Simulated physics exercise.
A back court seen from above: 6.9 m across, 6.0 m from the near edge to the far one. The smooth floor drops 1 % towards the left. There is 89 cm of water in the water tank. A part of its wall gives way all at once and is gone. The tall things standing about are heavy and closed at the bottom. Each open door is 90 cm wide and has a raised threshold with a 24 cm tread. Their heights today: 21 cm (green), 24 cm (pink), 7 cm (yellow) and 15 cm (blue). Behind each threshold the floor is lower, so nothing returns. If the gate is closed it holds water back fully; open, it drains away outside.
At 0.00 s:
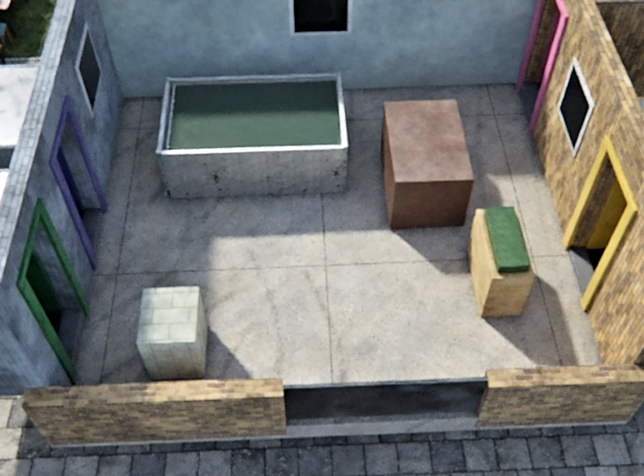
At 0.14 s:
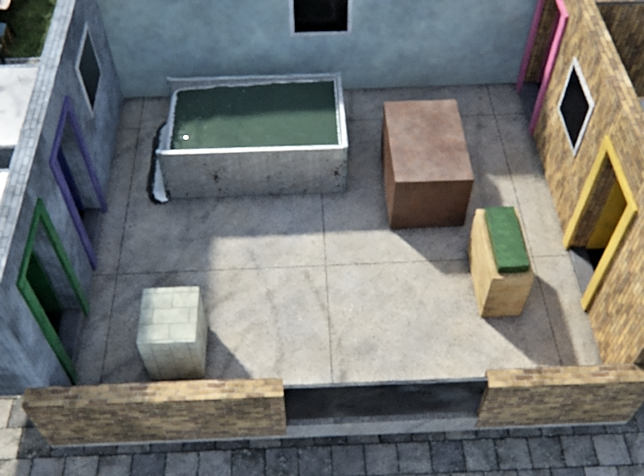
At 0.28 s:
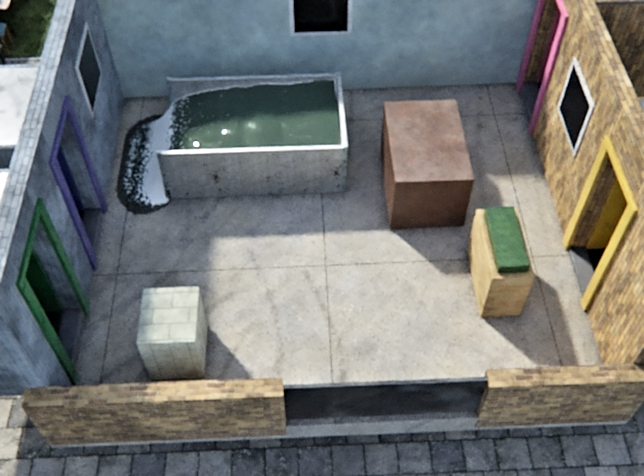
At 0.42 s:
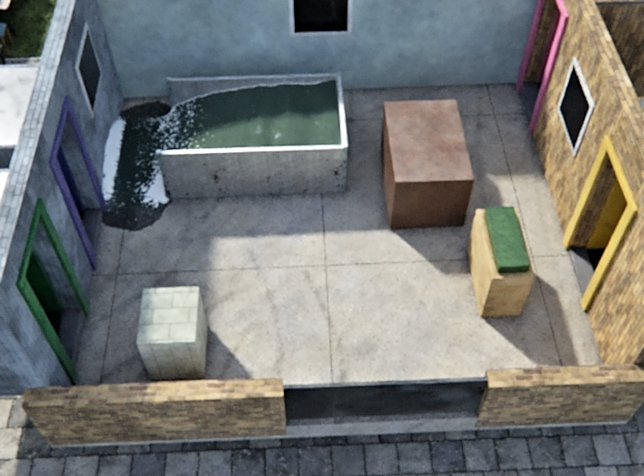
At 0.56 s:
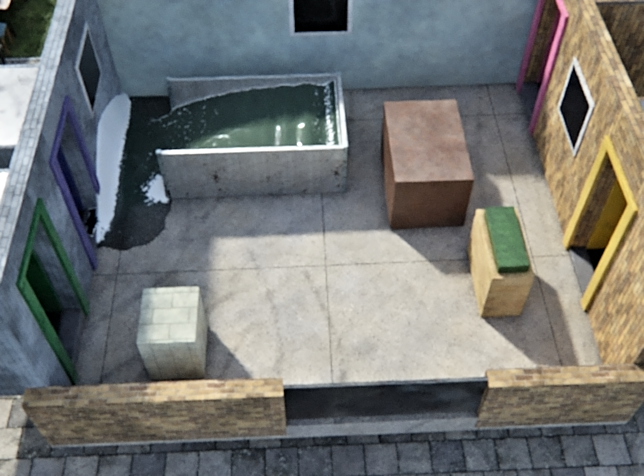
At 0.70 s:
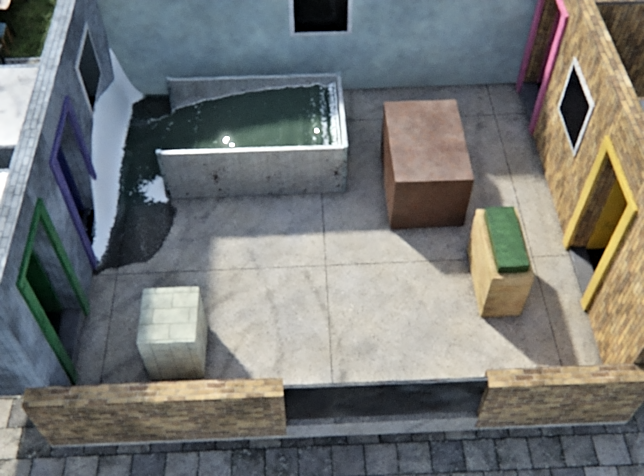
Dark green water poured out of the left end of a big rectangular tank, then spread across the floor to the left wall, foaming white, and reached the blue door as the level in the tank dropped.
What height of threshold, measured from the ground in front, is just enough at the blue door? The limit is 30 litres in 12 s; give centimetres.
At least 24 cm or so.
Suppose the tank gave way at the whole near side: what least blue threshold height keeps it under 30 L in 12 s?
Some 12.5 cm.
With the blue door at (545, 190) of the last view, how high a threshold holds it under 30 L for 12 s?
About 6.0 cm.
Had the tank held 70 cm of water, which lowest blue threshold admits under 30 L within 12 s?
Then roughly 18 cm.
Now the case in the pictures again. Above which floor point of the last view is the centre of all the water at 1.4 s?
At about (202, 162).
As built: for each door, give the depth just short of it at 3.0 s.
Depths in cm: Green 9, pink 33, yellow 0, blue 21.
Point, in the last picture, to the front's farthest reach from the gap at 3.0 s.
At about (515, 84).
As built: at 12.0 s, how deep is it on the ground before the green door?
Roughly 13.0 cm deep.
After 1.4 s water covers 20 % of the floor, deepest (76 cm) near (123, 106); 27 cm at the blue door, 18 litres in over its 15 cm threshold.
After 3.0 s water covers 55 % of the floor, deepest (44 cm) near (515, 84); 21 cm at the blue door, 82 litres in over its 15 cm threshold.
After 12.0 s water covers 100 % of the floor, deepest (20 cm) near (68, 418); 14 cm at the blue door, 95 litres in over its 15 cm threshold.
At the blue door as built, the water arrived by 0.6 s and peaked near 41 cm at 0.7 s.
With a threshold of 21 cm, 45 litres would have come in within the 12 s; with 28.5 cm, 13 litres. So under 30 litres takes about 24 cm.
